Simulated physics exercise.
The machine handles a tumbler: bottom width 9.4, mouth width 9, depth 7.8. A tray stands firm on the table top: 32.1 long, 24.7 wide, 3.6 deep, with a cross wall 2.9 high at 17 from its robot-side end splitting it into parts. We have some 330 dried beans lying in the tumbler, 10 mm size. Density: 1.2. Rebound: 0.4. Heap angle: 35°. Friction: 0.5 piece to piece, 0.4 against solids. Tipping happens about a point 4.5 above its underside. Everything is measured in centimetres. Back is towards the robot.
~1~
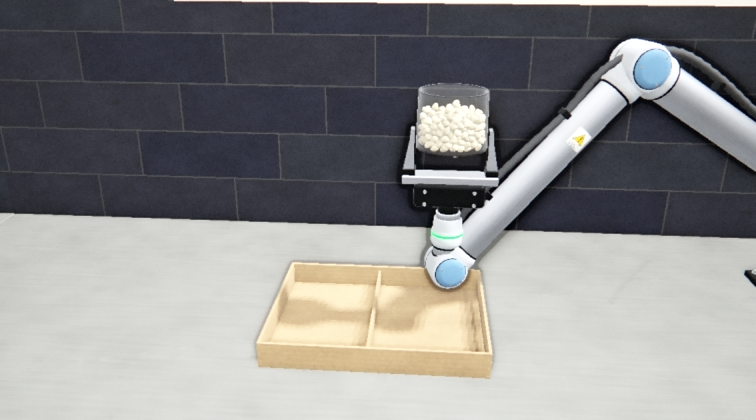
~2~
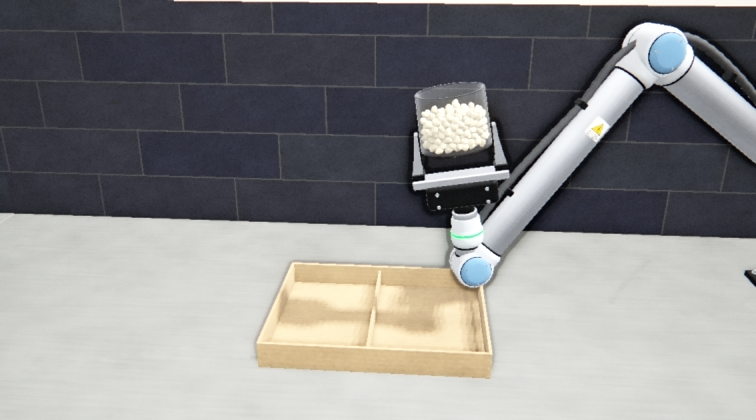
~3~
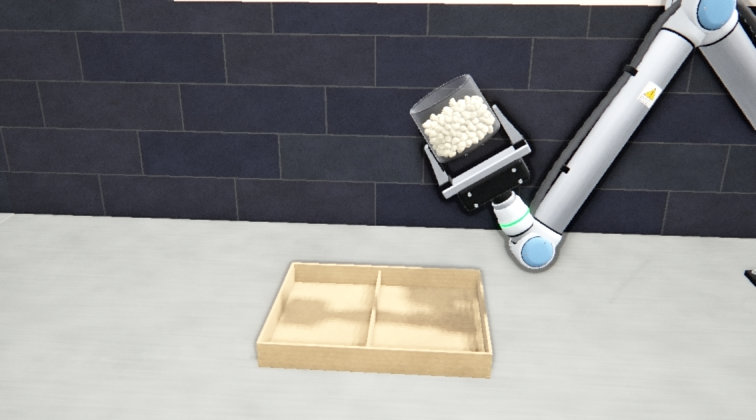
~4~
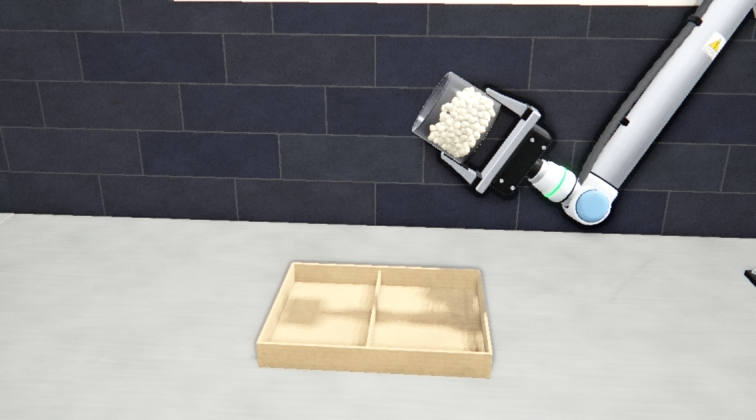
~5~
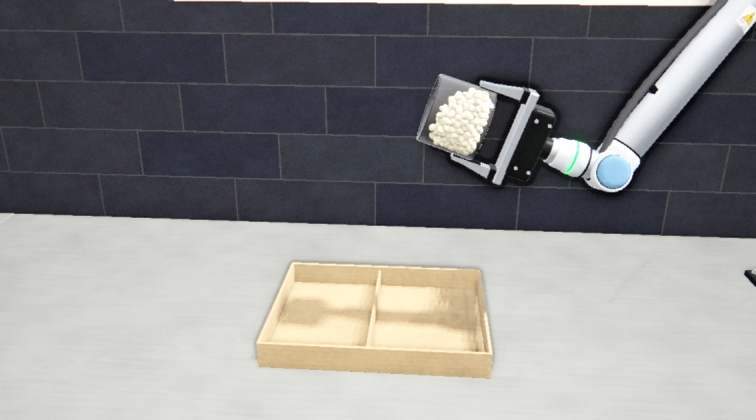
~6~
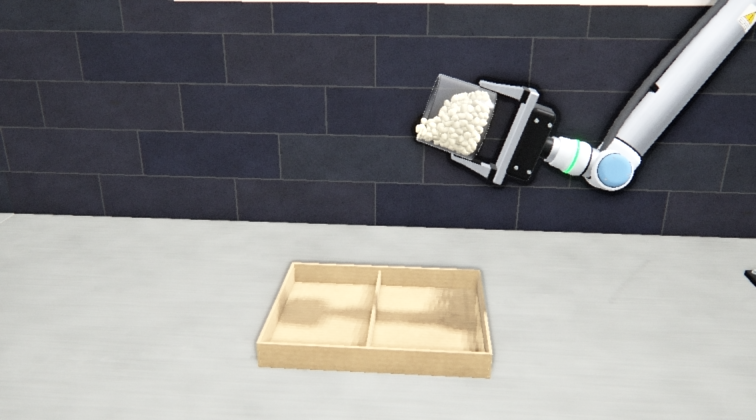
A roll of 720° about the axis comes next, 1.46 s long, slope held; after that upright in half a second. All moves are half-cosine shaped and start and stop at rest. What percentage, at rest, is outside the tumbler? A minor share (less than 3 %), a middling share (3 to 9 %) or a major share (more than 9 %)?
A major share.
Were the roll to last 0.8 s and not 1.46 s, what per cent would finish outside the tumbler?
Estimated share: Close to 5 %.
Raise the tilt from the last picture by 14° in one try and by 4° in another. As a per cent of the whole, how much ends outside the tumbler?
Around 65 percent on the first try, 25 percent on the second.
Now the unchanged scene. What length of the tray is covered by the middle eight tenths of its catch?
24 cm, roughly.
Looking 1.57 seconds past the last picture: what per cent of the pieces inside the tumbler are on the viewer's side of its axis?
Near enough 60 in a hundred.
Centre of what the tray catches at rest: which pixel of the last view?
About (361, 324).
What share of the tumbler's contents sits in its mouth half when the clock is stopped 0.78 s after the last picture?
30 per cent, roughly.
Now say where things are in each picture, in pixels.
Tumbler middle at (452, 120), upright; upper third of the load around (452, 117), from x 420 to 480, top at y 105; 330 in the tumbler, in the first frame.
Tumbler middle at (453, 120), tipped 9°; upper third of the load around (457, 116), from x 425 to 485, top at y 105, in the second frame.
Tumbler middle at (455, 119), tipped 33°; upper third of the load around (467, 114), from x 425 to 490, top at y 100, in the third frame.
Tumbler middle at (456, 118), tipped 58°; upper third of the load around (470, 108), from x 430 to 490, top at y 90, in the fourth frame.
Tumbler middle at (457, 117), tipped 71°; upper third of the load around (470, 106), from x 435 to 490, top at y 90, in the fifth frame.
Tumbler middle at (457, 117), tipped 72°; upper third of the load around (470, 109), from x 420 to 490, top at y 95; 330 in the tumbler, in the sixth frame.
Then, 0.78 s after the last picture, tipped 72°, highest piece 38 above the table; 309 in the tumbler, 8 in the far-side part, 5 in the robot-side part, 8 in flight or on a rim.
Then, 1.57 s after the last picture, tipped 64°, highest piece 36 above the table; 272 in the tumbler, 29 in the far-side part, 22 in the robot-side part, 7 in flight or on a rim.
Then, 2.16 s after the last picture, upright, highest piece 37 above the table; 272 in the tumbler, 31 in the far-side part, 27 in the robot-side part.
Then, 2.86 s after the last picture, upright, highest piece 37 above the table; 272 in the tumbler, 31 in the far-side part, 27 in the robot-side part.
Final count, 272 in the tumbler, 31 in the far-side part, 27 in the robot-side part. That is 18 % outside the tumbler.
